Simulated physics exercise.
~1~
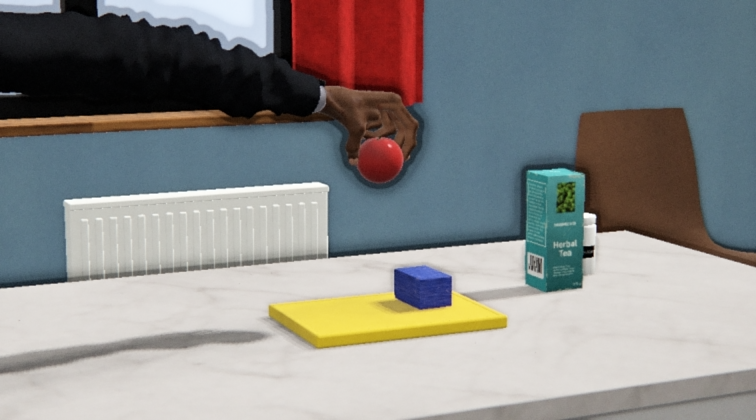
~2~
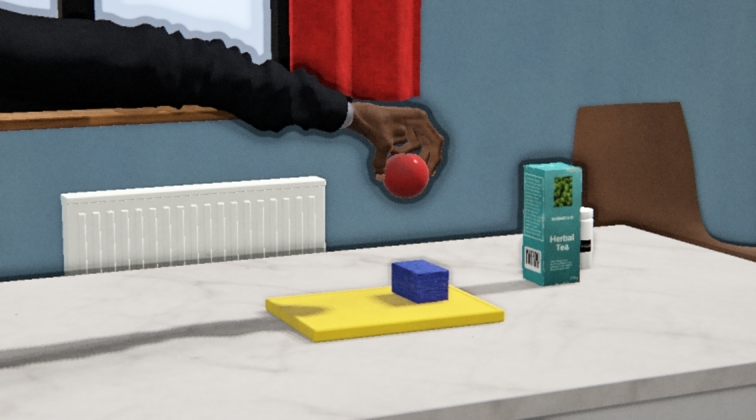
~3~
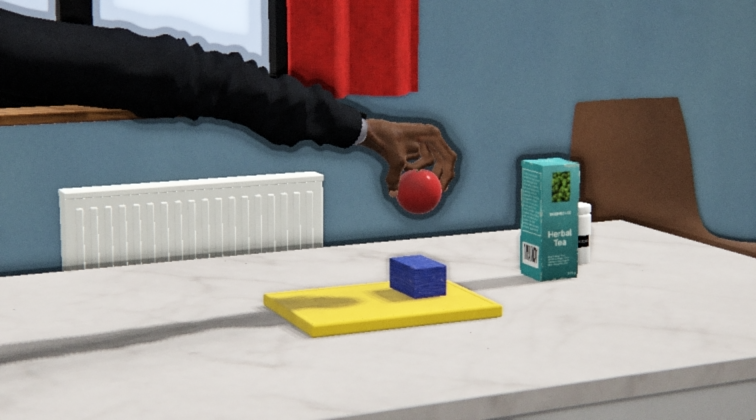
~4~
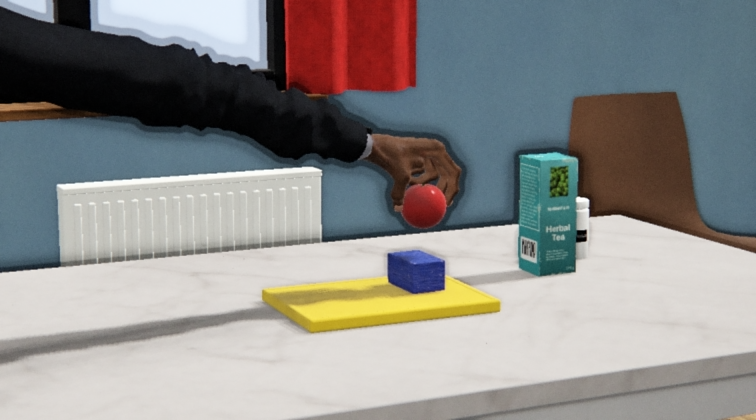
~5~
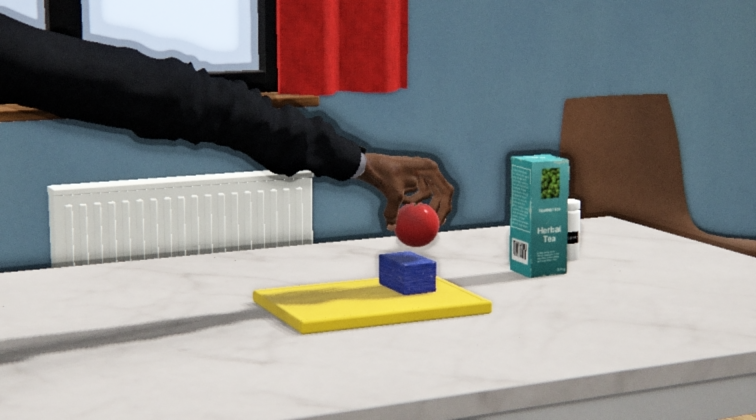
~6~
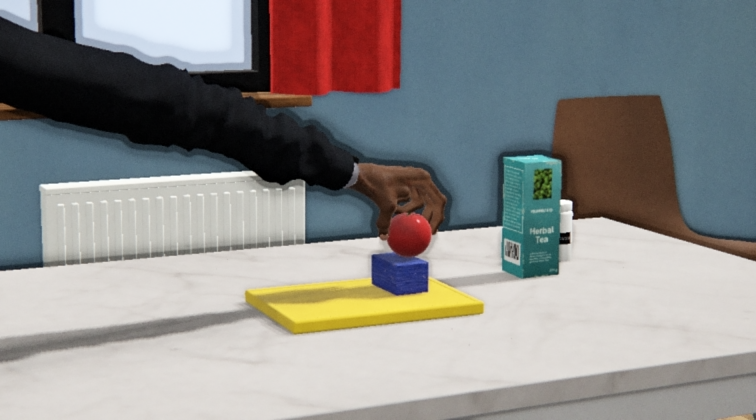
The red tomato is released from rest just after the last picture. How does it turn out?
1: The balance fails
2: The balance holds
The balance holds (2).
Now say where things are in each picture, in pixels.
The first picture shows coming down; red tomato (380, 160).
The second picture shows coming down; red tomato (406, 175); yellow tray (383, 310).
The third picture shows coming down; red tomato (419, 191).
The fourth picture shows coming down; red tomato (423, 205); yellow tray (379, 301).
The fifth picture shows coming down; red tomato (416, 224).
The sixth picture shows in place under the hand; red tomato (409, 234); yellow tray (363, 302).
Then, 0.60 s past the last view, nothing moves.
Then, 1.50 s past the last view, red tomato resting near (409, 235).
Finally, all 5 still in place. Final places as the last picture's camera would see them, red tomato near (409, 235). The pile stays up.
